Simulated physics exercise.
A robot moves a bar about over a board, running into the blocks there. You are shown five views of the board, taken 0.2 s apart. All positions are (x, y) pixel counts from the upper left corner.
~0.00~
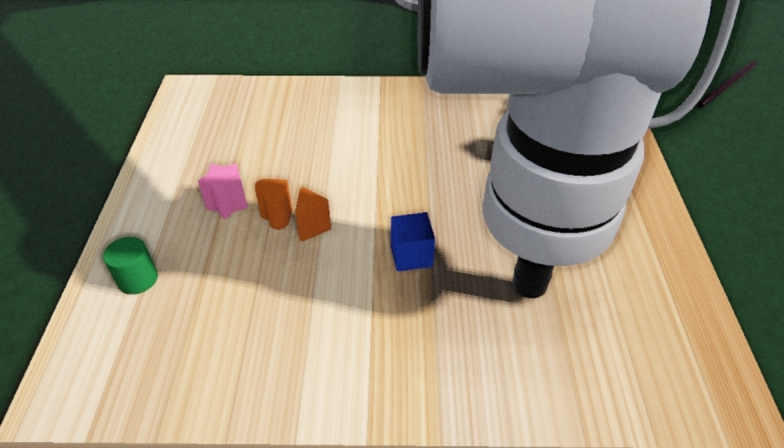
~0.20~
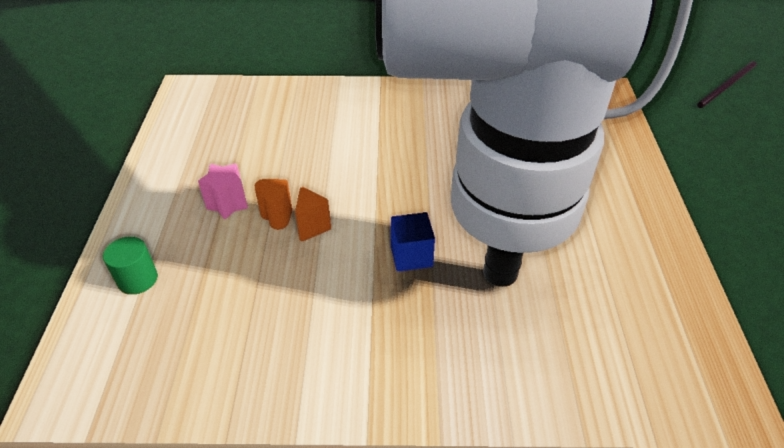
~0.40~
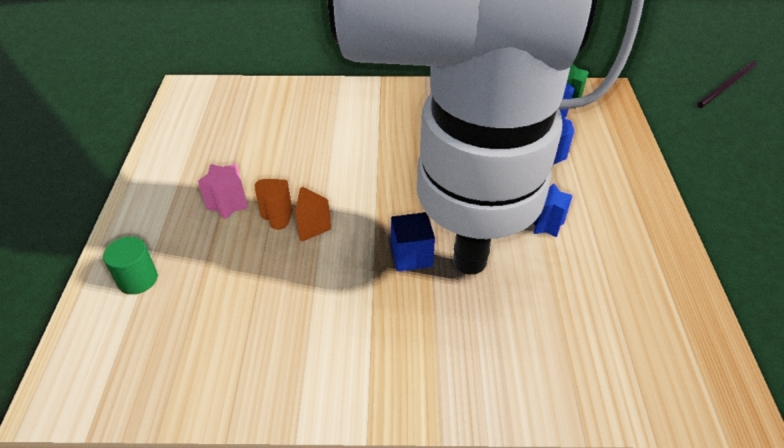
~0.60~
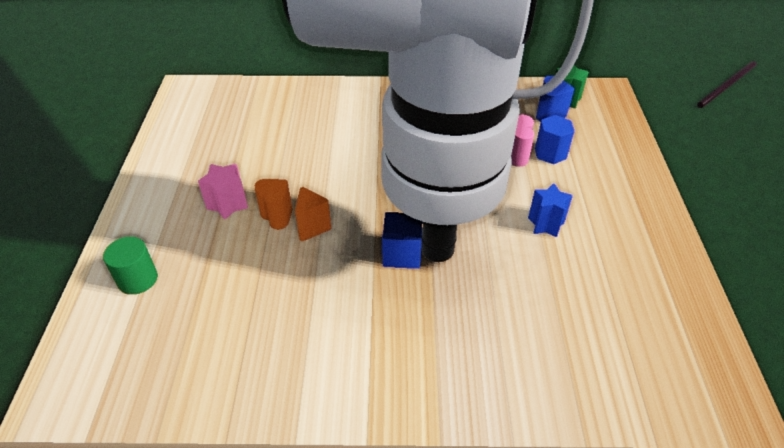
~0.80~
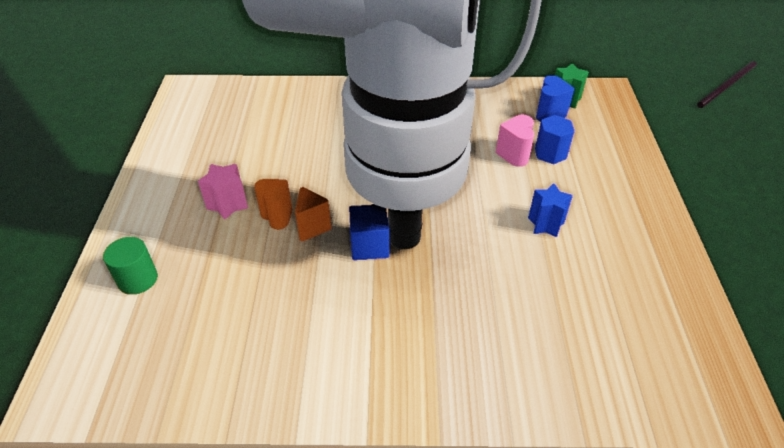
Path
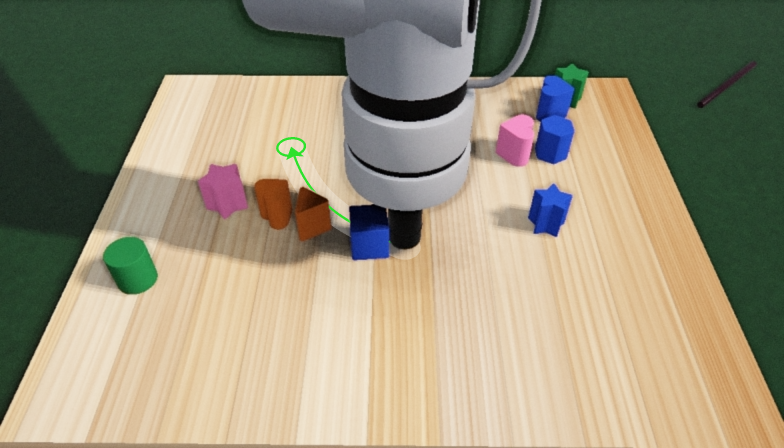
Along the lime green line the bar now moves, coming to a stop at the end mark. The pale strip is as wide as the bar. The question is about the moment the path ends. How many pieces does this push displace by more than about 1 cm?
It's going to be one.
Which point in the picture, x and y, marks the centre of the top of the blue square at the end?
It is at (324, 214).
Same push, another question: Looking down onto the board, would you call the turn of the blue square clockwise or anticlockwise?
Twists anticlockwise.
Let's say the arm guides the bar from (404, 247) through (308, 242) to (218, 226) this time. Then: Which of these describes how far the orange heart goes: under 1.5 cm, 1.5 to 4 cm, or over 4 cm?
Verdict: More than 4 cm.
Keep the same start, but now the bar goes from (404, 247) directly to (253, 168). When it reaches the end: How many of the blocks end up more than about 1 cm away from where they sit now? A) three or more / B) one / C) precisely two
I choose B.
Path on the board, from (404, 247) through (347, 220) and (309, 185) to (291, 147).
On the path given first. One third of the way, bar at (346, 211); orange three-sided block at (304, 198); blue square at (324, 214), turned 35° anticlockwise.
Two thirds of the way, bar at (307, 175); orange three-sided block at (304, 197); blue square at (324, 214), turned 40° anticlockwise.
At the end, bar at (290, 138); orange heart in place; orange three-sided block at (304, 197); blue square at (324, 214), turned 40° anticlockwise.
